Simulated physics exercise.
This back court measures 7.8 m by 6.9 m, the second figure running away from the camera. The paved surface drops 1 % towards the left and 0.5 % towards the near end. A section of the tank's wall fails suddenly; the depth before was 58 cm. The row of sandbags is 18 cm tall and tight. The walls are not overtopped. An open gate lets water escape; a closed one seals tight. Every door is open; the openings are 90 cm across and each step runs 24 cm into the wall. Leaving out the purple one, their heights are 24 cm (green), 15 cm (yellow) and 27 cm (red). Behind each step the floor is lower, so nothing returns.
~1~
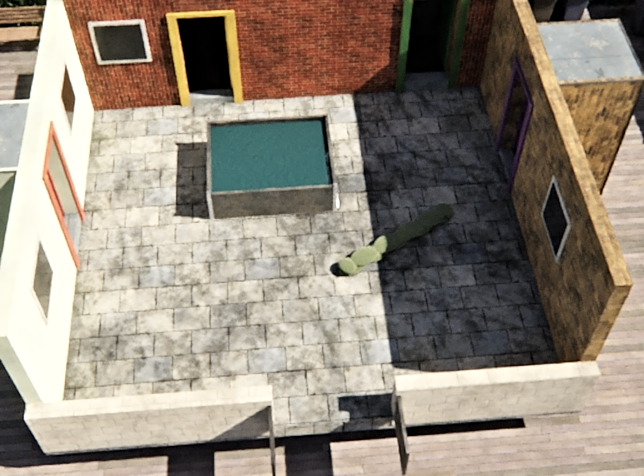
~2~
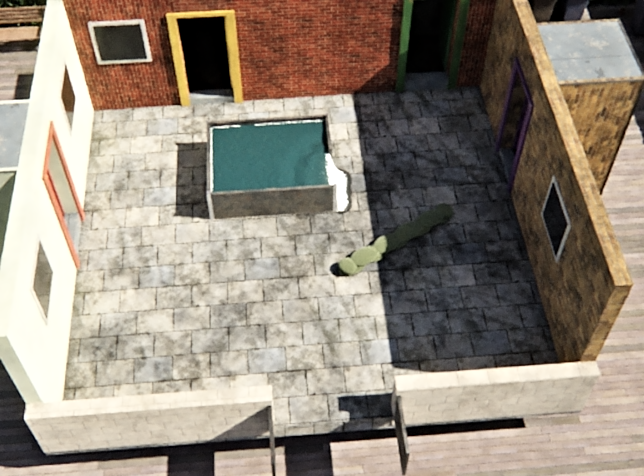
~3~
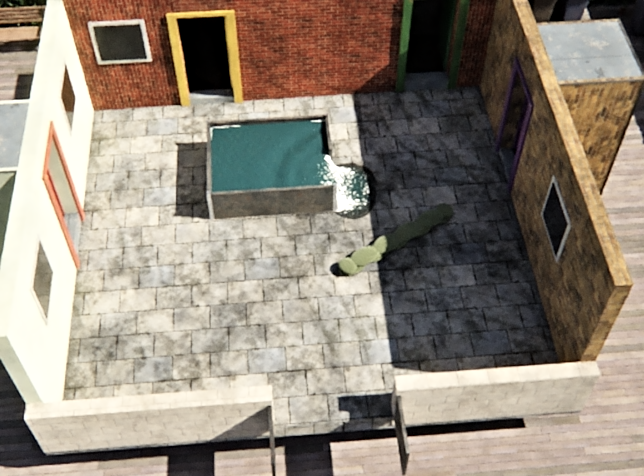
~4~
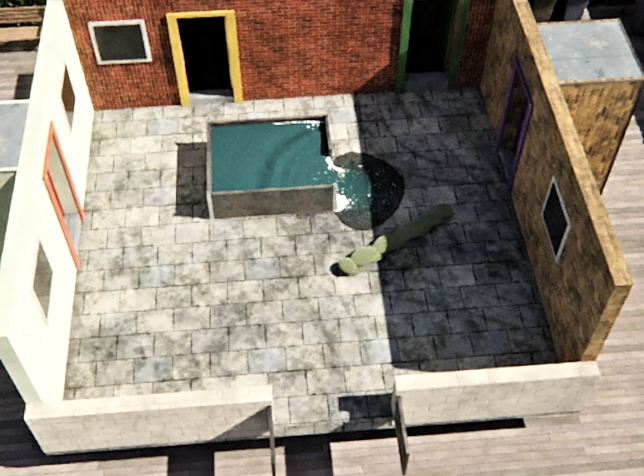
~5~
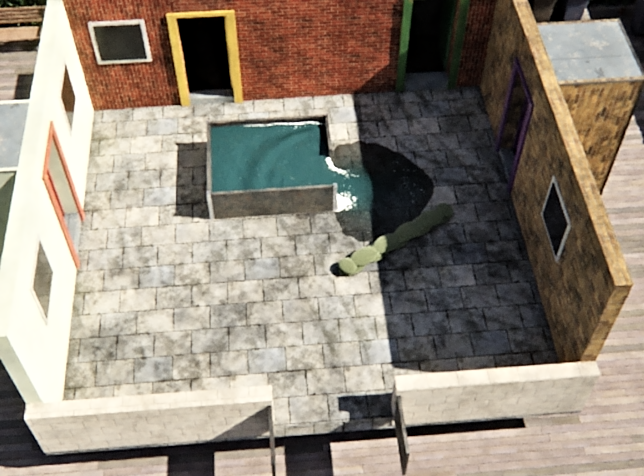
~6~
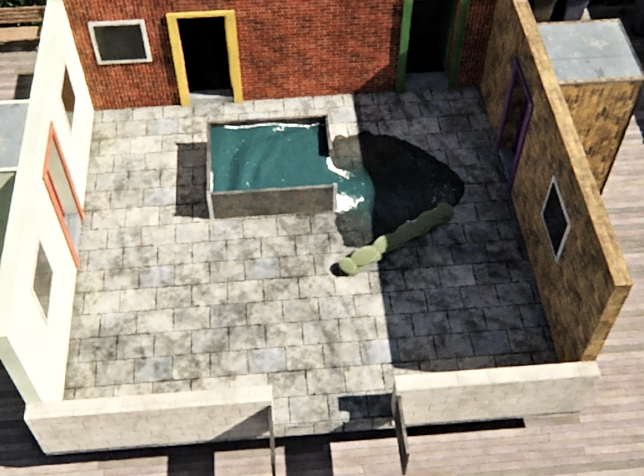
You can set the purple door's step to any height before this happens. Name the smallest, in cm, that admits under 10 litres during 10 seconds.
Close to 23 cm is just enough.
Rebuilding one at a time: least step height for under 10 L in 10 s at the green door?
About 11.5 cm at green.
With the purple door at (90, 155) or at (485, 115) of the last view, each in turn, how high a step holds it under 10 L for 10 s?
Roughly 7.0 and 14.5 cm.
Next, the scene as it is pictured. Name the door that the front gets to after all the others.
Last comes the red one.
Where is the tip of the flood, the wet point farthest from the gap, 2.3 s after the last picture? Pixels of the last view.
Near (544, 320).
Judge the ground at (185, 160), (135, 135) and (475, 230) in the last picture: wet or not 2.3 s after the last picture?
In that order: Dry, dry, under water.
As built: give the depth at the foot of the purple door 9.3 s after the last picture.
Some 8.0 cm.
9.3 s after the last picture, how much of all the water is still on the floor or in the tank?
Some 92 per cent remains.
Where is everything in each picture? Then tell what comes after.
Still water, 58 cm deep, in the tank at (270, 156); the purple door at (513, 131) is dry, in the first frame.
The front is at (348, 196), 0.3 m from the gap at (331, 183); 0.2 m2 of floor is wet, 58 cm left at the back, in the second frame.
The front is at (372, 182), 0.8 m from the gap at (331, 184); 0.7 m2 of floor is wet, 58 cm left at the back, in the third frame.
Water pours out at (331, 185) and has run 1.3 m, to (400, 192); about 6 cm deep outside, 58 cm at the back, in the fourth frame.
Water pours out at (331, 185) and has run 1.8 m, to (429, 190); about 5 cm deep outside, 58 cm at the back, in the fifth frame.
The gap is at (331, 184), the front 2.3 m out at (458, 191); the back of the tank holds 57 cm; the purple door at (513, 131), 3.3 m from the gap, is still 1.0 m from the nearest water, in the sixth frame.
Then, 0.7 s after the last picture water covers 15 % of the floor, deepest (31 cm) near (340, 192); 18 cm at the purple door, 0 litres in over its 11 cm step.
Then, 2.3 s after the last picture water covers 25 % of the floor, deepest (28 cm) near (480, 93); 22 cm at the purple door, 95 litres in over its 11 cm step.
Then, 9.3 s after the last picture water covers 70 % of the floor, deepest (11 cm) near (92, 132); 8 cm at the purple door, 149 litres in over its 11 cm step.
At the purple door as built, the water peaked near 26 cm, 1.5 s after the last picture.
Run again over the same 10 s with other heights there, 28 litres in over 19.5 cm, 1 litre over 26.5 cm. The limit of 10 litres is kept from about 23 cm up.
